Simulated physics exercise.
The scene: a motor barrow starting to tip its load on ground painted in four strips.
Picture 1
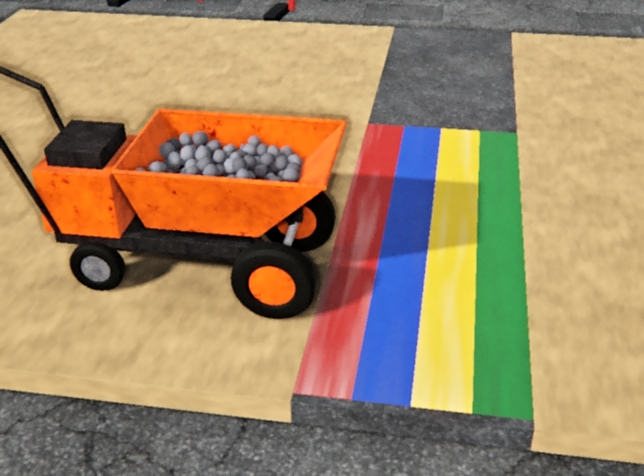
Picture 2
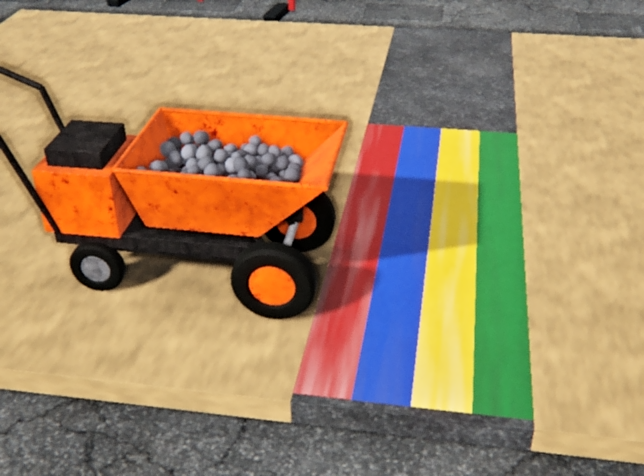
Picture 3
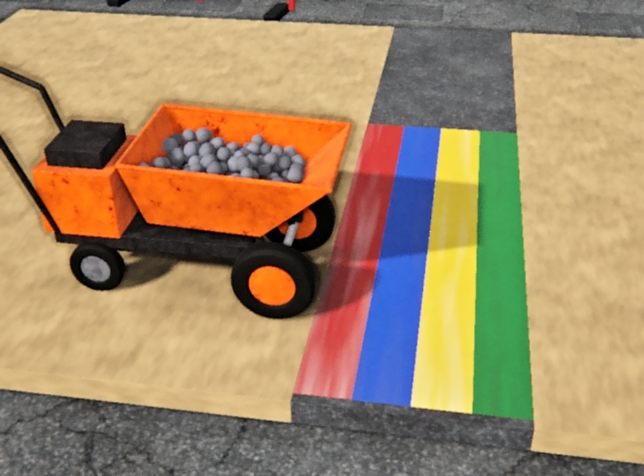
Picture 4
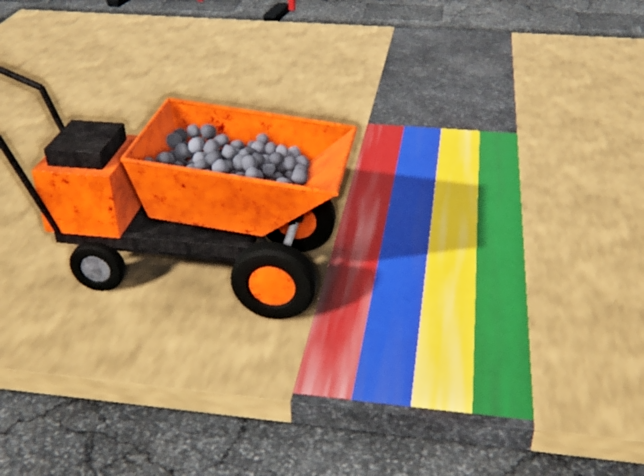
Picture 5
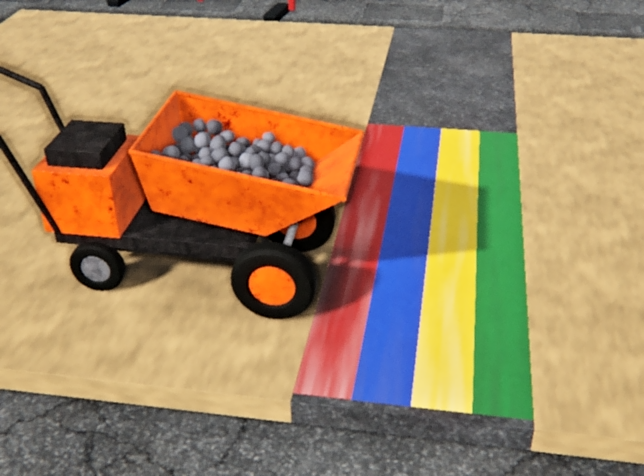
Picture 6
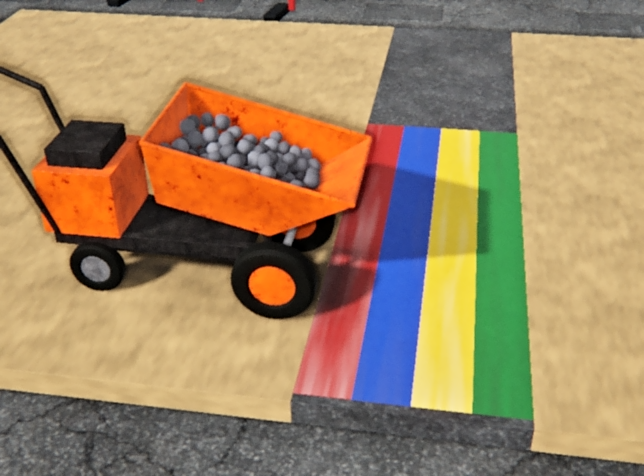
Orange skip of a motor barrow loaded with round grey cobbles tilting slightly forward beside red, blue, yellow and green strips.
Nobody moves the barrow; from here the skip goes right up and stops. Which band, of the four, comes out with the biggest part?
The yellow band comes out ahead.
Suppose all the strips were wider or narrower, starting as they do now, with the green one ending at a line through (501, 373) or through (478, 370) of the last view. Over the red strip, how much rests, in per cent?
First case 0 per cent, second case 0 per cent.
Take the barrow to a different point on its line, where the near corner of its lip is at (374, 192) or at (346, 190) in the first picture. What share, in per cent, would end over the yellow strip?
About 10 percent at the first place and about 30 percent at the second.
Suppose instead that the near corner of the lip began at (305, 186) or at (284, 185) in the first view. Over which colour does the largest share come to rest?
Taking them in order, it would be that yellow strip and then the strip in blue.
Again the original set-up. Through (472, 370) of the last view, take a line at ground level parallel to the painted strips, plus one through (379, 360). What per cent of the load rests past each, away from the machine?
Roughly 30 per cent, then roughly 80 per cent.
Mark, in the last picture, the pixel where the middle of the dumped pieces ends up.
Around (464, 289).
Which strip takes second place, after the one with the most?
Second: The green strip.
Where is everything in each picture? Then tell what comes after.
Lip of the skip near (323, 188), level; top of the load near (221, 157), round cobbles; red strip near (333, 350); blue strip near (388, 356); yellow strip near (445, 362); green strip near (502, 368), in the first frame.
Lip of the skip near (325, 188), level; top of the load near (206, 164), in the second frame.
Lip of the skip near (329, 191), tipped barely; top of the load near (209, 162), in the third frame.
Lip of the skip near (335, 194), tipped barely; top of the load near (214, 159), in the fourth frame.
Lip of the skip near (343, 199), tipped a little; top of the load near (206, 154), in the fifth frame.
Lip of the skip near (352, 205), tipped a little; top of the load near (214, 150); red strip near (333, 350); blue strip near (388, 356); yellow strip near (445, 362); green strip near (502, 368), in the sixth frame.
Shortly afterwards, skip tipped steeply; the whole lot in the skip.
Next, skip tipped right over; the bulk in the skip; only a few over the blue strip; a little over the yellow strip; only a few falling.
Some moments later, skip tipped right over; near a quarter in the skip; a little over the blue strip; near a third over the yellow strip; near a quarter over the green strip; a little off the paint.
In the end, skip tipped right over; near a quarter in the skip; none at all over the red strip; a little over the blue strip; near a third over the yellow strip; near a quarter over the green strip; a little off the paint.
